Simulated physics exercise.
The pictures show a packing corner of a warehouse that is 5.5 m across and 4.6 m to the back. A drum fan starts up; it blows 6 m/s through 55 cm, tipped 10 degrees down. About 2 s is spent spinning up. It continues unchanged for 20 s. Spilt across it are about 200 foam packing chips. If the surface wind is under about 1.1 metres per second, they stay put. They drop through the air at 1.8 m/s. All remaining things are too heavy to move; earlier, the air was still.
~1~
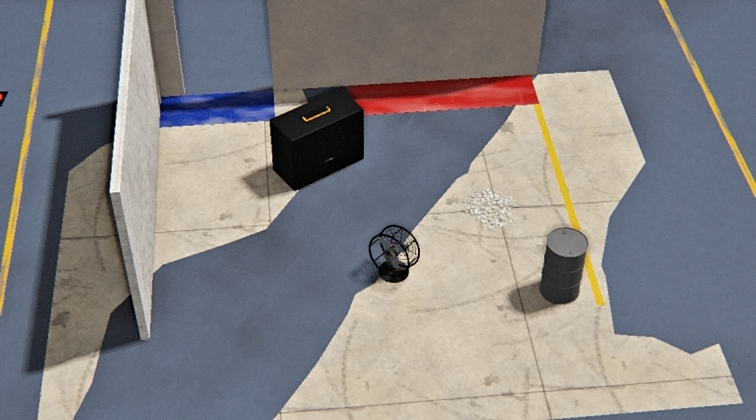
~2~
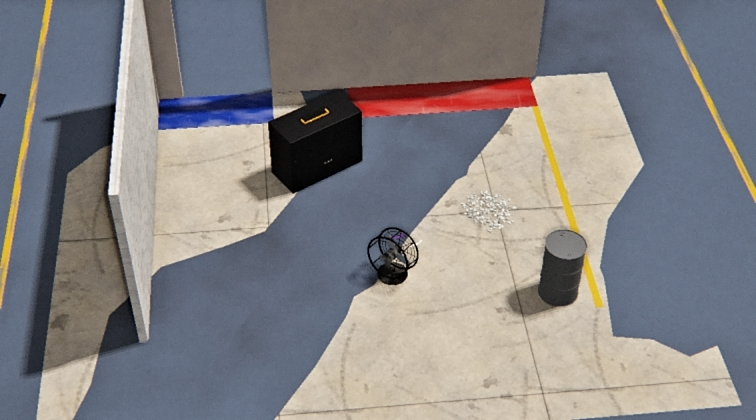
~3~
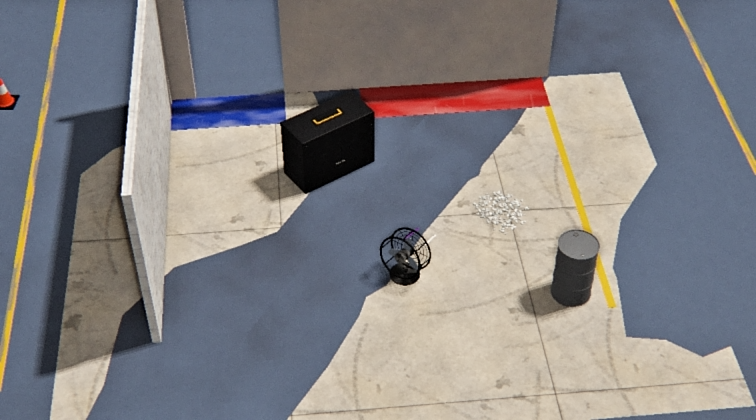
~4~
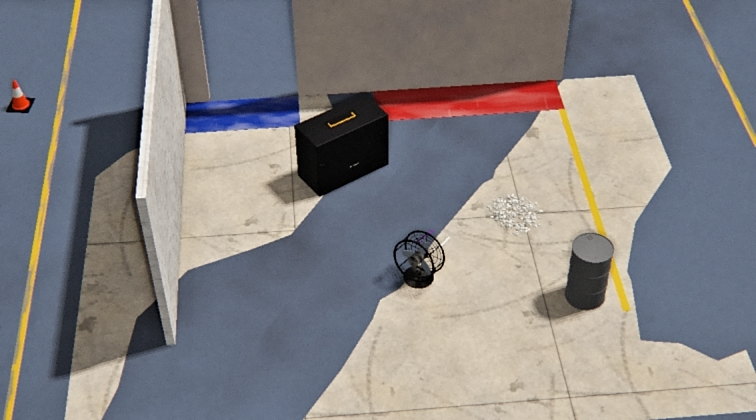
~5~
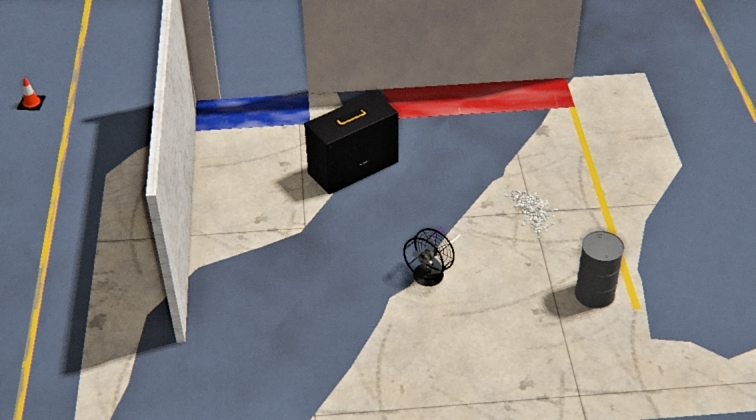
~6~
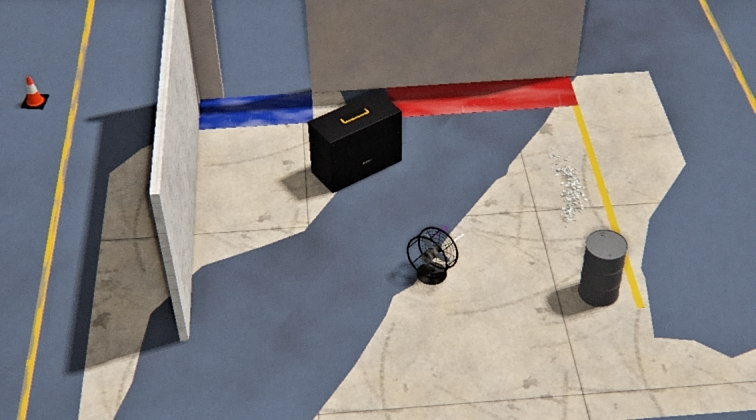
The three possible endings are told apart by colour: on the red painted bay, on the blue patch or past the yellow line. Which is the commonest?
The yellow ending.
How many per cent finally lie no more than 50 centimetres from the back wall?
That works out to some 0 %.
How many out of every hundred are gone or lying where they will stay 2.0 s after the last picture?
My guess would be around 90 %.
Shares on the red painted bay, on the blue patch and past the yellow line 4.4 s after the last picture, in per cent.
0 % red, 0 % blue, 100 % yellow.
Then, 2.0 s after the last picture, 0 % are on the red painted bay, 0 % on the blue patch and 100 % past the yellow line; 86 % have settled or left.
Then, 4.4 s after the last picture, 0 % are on the red painted bay, 0 % on the blue patch and 100 % past the yellow line; 100 % have settled or left.
Then, 9.0 s after the last picture, 0 % are on the red painted bay, 0 % on the blue patch and 100 % past the yellow line; 100 % have settled or left.
Then, 18.0 s after the last picture, at the end, 0 % are on the red painted bay, 0 % on the blue patch and 100 % past the yellow line.
